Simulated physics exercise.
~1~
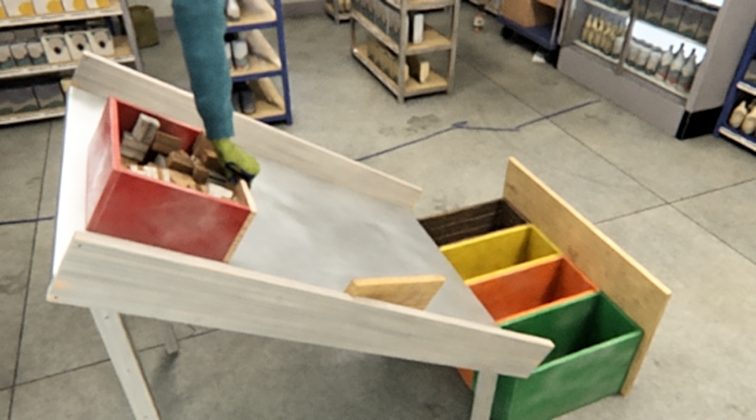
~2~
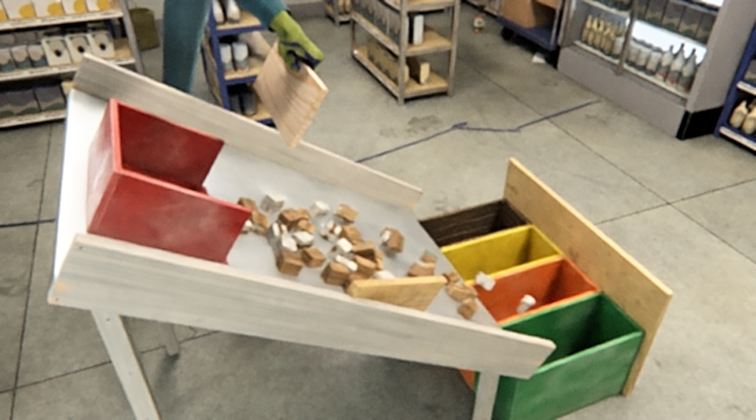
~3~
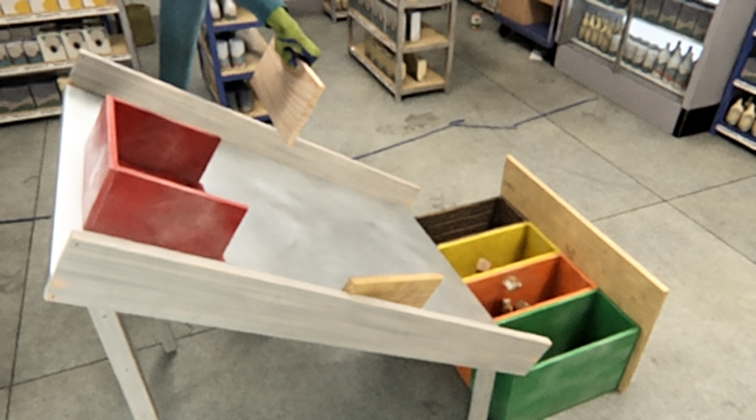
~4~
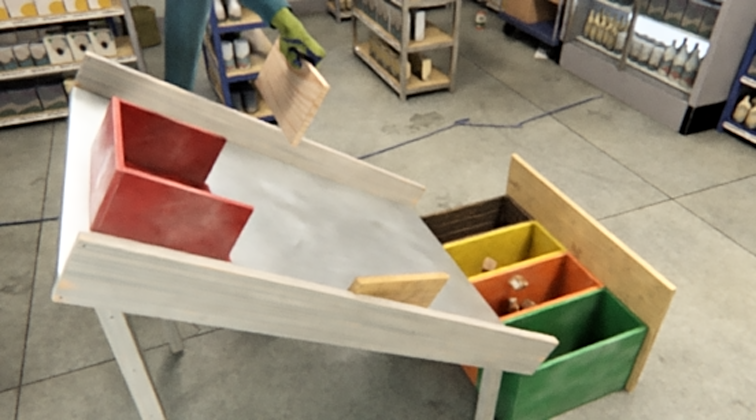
A gloved hand pulled the wooden gate up off a red pen on a sloping table, and a pile of small brown and white blocks slid down to the right past an angled board, dropping into the coloured bins, mostly the orange one.
